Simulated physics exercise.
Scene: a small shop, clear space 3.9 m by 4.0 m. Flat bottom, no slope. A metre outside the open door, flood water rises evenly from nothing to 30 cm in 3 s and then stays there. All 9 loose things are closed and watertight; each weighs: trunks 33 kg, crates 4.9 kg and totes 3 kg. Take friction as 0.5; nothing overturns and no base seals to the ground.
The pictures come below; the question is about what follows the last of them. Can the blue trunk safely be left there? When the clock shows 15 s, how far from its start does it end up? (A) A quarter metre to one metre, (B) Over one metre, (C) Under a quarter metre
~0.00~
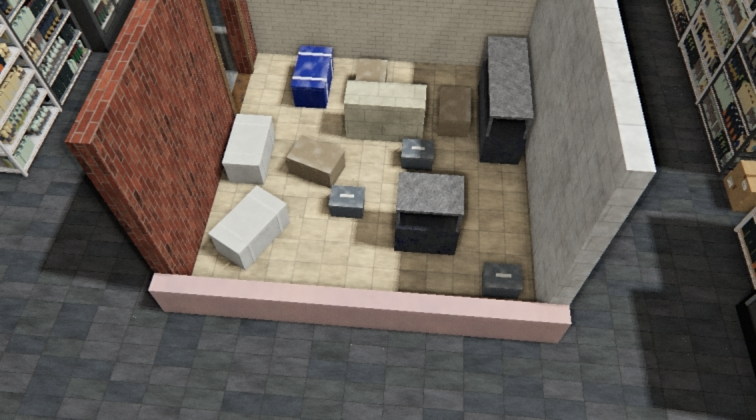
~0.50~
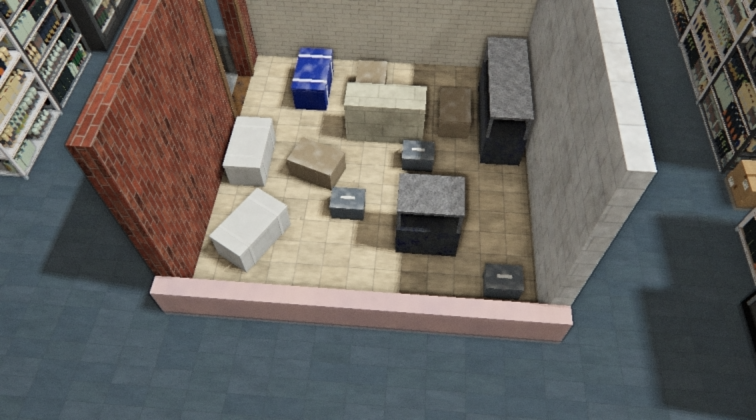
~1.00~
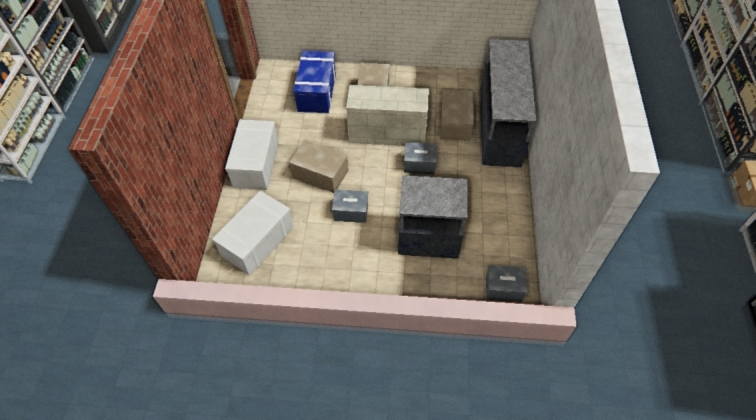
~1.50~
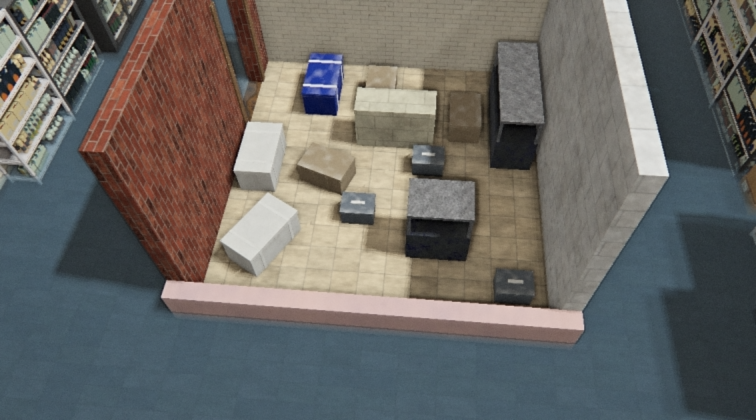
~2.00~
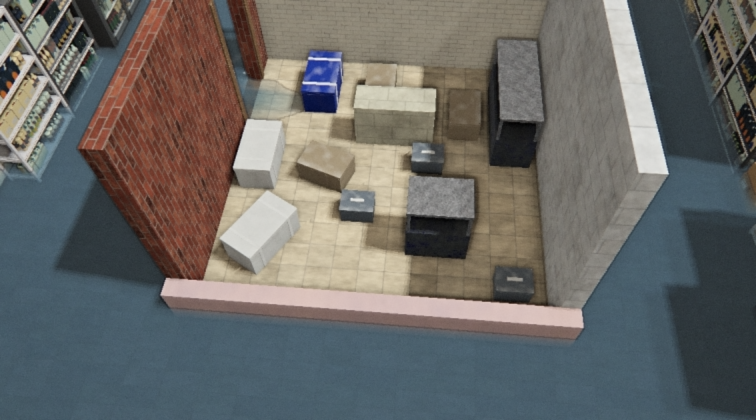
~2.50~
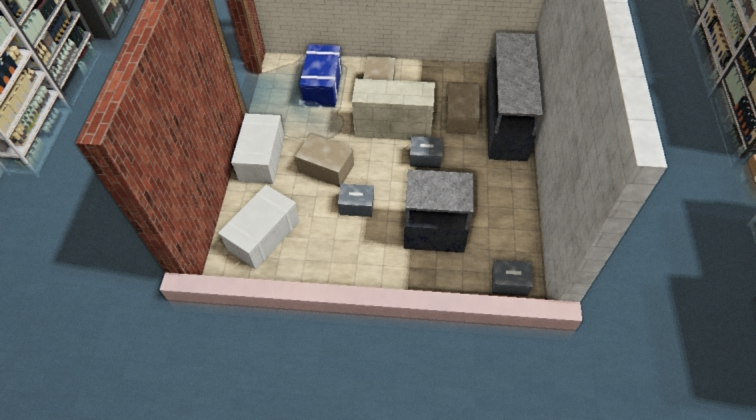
(B) Over one metre.
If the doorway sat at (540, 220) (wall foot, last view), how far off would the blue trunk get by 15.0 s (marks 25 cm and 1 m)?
Outcome - blue trunk: Short shift.
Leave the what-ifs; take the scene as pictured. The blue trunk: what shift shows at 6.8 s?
Roughly 200 cm.
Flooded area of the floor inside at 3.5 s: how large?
Close to 4.0 m2, I'd say.
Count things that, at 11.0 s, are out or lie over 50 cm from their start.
At that time I count 7.
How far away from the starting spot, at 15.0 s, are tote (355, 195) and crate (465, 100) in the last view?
One is off by 200 cm, the other by 250 cm, in the order asked.
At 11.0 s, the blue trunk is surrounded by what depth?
The depth there is around 15 cm.
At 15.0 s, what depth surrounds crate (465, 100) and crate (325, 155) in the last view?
Around 19 cm and 18 cm.
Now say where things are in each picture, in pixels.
The first frame shows the blue trunk at (312, 66), on the bottom; 0.0 m2 under water; 0 of 9 have shifted.
The second frame shows the blue trunk at (312, 68), on the bottom; water covers 0.0 m2; 0 of 9 have shifted.
The third frame shows the blue trunk at (314, 71), on the bottom; 0.0 m2 under water; 0 of 9 have shifted.
The fourth frame shows the blue trunk at (322, 74), on the bottom; 0.0 m2 under water; 0 of 9 have shifted.
The fifth frame shows the blue trunk at (322, 71), on the bottom; water covers 0.4 m2; 0 of 9 have shifted.
The sixth frame shows the blue trunk at (320, 65) rests on the ground; 1.2 m2 under water; 0 of 9 have shifted.
After 3.5 s the blue trunk is near (361, 65), 0.6 m from its start, aground; 0 afloat.
After 6.8 s the blue trunk is near (458, 106), 2.0 m from its start, aground; 5 afloat.
After 11.0 s the blue trunk is near (478, 181), 2.8 m from its start, afloat; 9 afloat.
After 15.0 s the blue trunk is near (479, 178), 2.8 m from its start, afloat; 9 afloat.
